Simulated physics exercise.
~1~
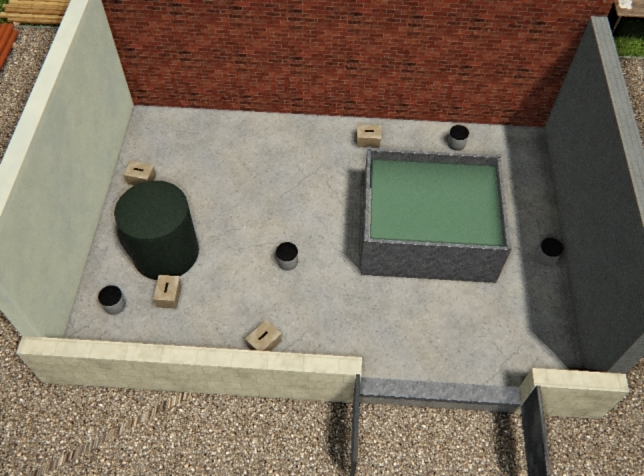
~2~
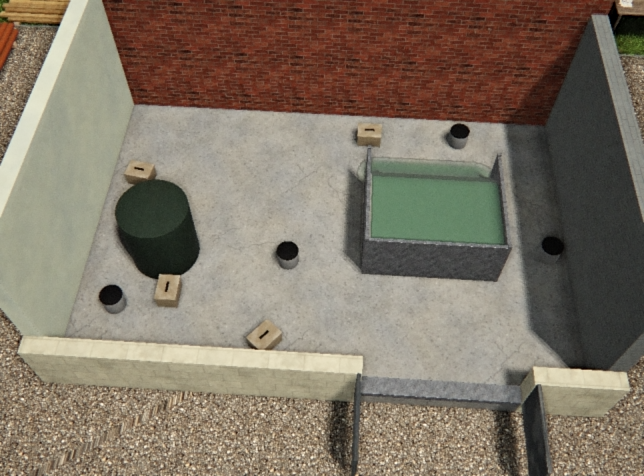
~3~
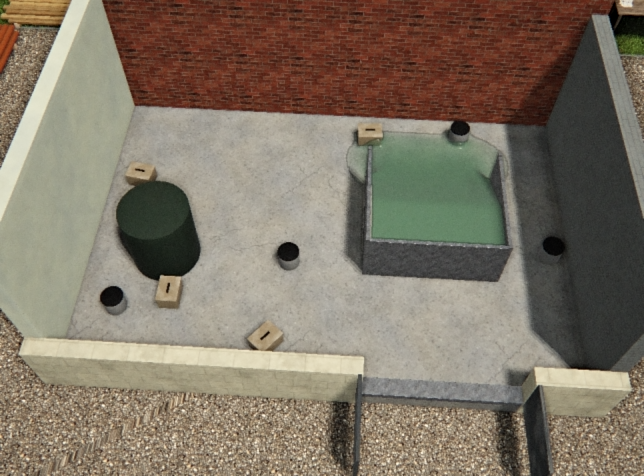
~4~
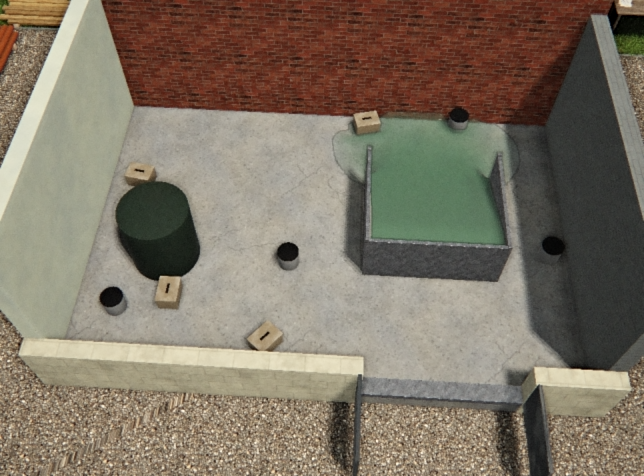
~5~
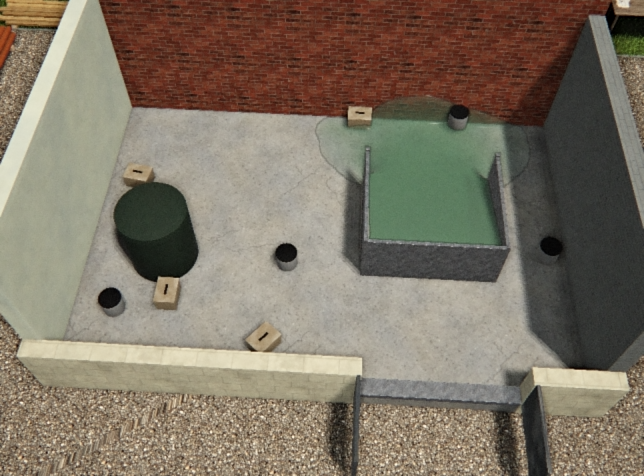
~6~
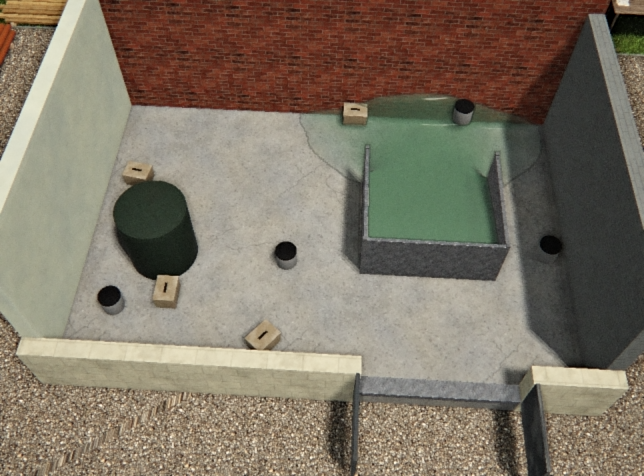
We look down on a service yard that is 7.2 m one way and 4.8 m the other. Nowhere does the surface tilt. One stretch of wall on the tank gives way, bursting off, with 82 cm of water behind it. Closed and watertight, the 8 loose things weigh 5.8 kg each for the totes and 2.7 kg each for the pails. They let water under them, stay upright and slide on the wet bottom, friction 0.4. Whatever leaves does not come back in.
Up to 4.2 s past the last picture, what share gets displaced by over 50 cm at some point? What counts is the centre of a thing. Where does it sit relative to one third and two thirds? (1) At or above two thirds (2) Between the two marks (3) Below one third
Option 2: Between the two marks.
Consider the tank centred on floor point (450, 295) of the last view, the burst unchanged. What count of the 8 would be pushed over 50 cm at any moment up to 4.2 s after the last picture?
Then the count would be 5.
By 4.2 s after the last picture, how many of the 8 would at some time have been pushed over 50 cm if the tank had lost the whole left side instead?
Then the count would be 6.
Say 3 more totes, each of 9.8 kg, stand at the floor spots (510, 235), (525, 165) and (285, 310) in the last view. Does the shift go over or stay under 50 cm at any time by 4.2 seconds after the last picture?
In order: Beyond it, beyond it, within it.
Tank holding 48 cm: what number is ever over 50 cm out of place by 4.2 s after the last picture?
I count 4 of them in that case.
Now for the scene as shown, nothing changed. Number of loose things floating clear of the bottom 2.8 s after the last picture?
At that time the total is 2.
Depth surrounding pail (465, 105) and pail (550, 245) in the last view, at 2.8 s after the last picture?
Depths: Near 6 cm, then near 10 cm.
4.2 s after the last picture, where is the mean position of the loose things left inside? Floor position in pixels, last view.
I'd say about (226, 322) in the last view.
Then, 0.4 s after the last picture 1 of 8 are over 50 cm from their spots; 2 afloat.
Then, 1.5 s after the last picture 3 of 8 are over 50 cm from their spots; 2 afloat.
Then, 2.8 s after the last picture 4 of 8 are over 50 cm from their spots; 2 afloat.
Then, 4.2 s after the last picture 5 of 8 are over 50 cm from their spots, and 5 have been at some point; 3 afloat.
